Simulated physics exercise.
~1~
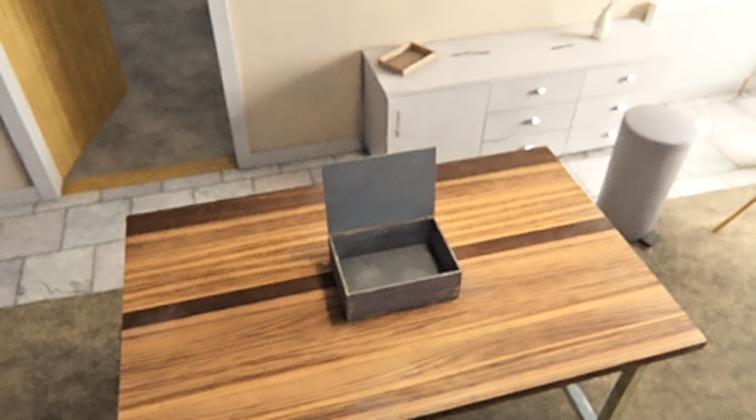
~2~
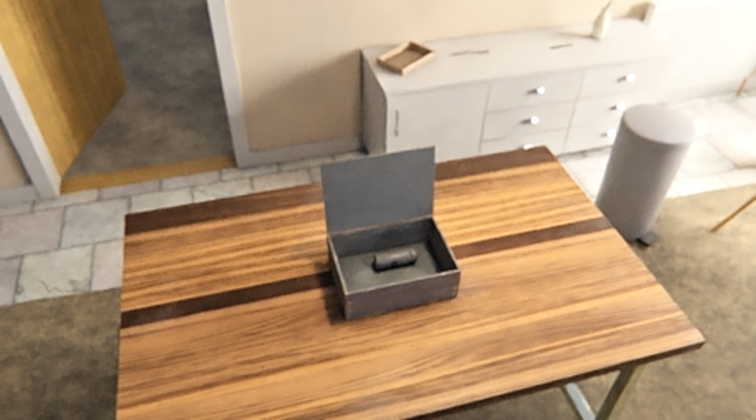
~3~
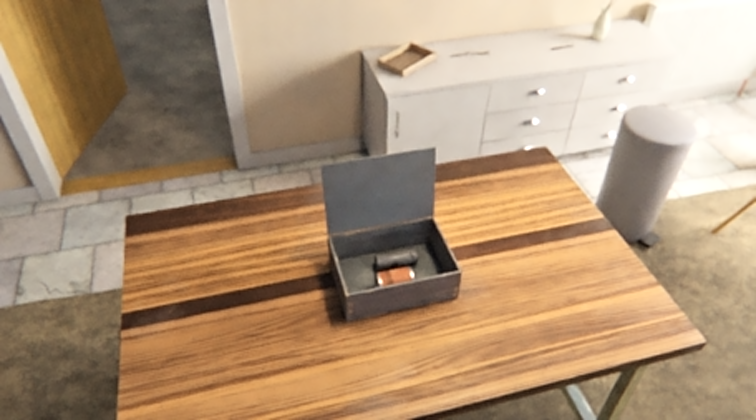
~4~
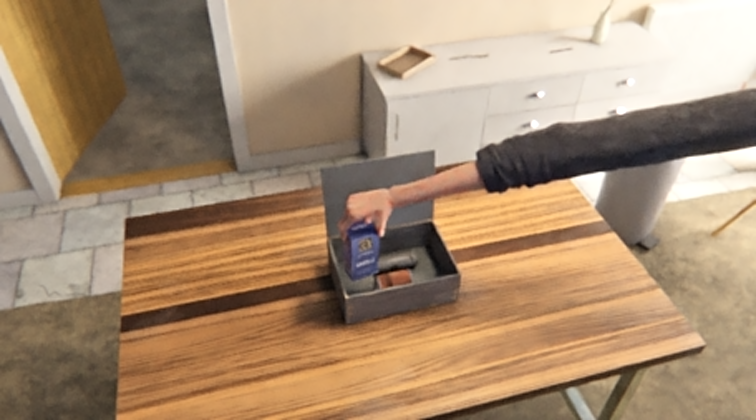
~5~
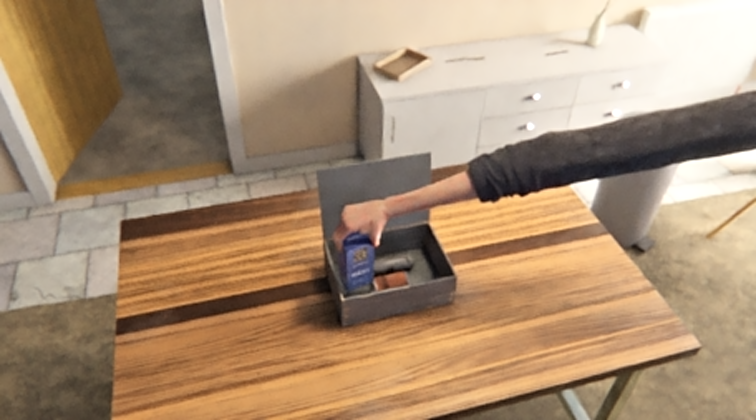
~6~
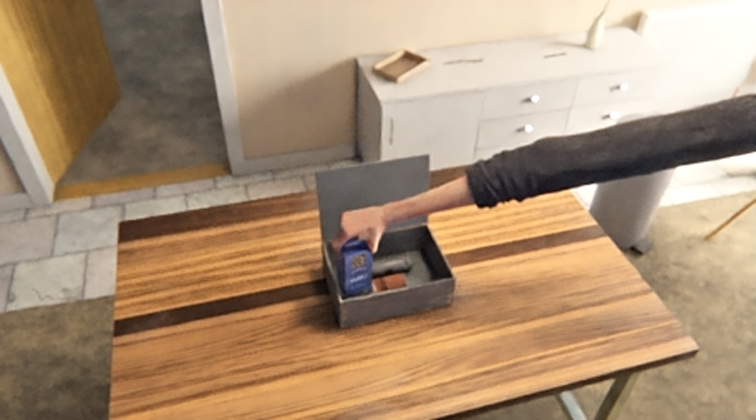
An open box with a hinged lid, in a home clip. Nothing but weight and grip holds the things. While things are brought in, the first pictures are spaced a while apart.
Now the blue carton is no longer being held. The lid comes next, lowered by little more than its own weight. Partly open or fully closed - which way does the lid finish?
Partly open.
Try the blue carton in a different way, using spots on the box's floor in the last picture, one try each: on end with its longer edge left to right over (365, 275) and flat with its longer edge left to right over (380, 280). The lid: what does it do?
The first attempt leaves the lid partly open, while the second leaves it fully closed.
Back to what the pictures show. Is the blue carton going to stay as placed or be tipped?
Looking at the last picture, it is left as set.
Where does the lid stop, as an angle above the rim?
It comes to about 20°.
Then, 0.50 s past the last view, blue carton displaced about its own width near (355, 286).
Then, 1.50 s past the last view, lid 68° above the rim; blue carton displaced about its own width near (355, 286).
Then, 1.80 s past the last view, lid 32° above the rim; blue carton displaced about its own width near (355, 286).
Then, 3.60 s past the last view, lid 22° above the rim; blue carton displaced about its own width near (355, 286).
Finally, lid 22° above the rim; moved from the start, blue carton; the other 2 still in place. Final places as the last picture's camera would see them, blue carton near (354, 286).
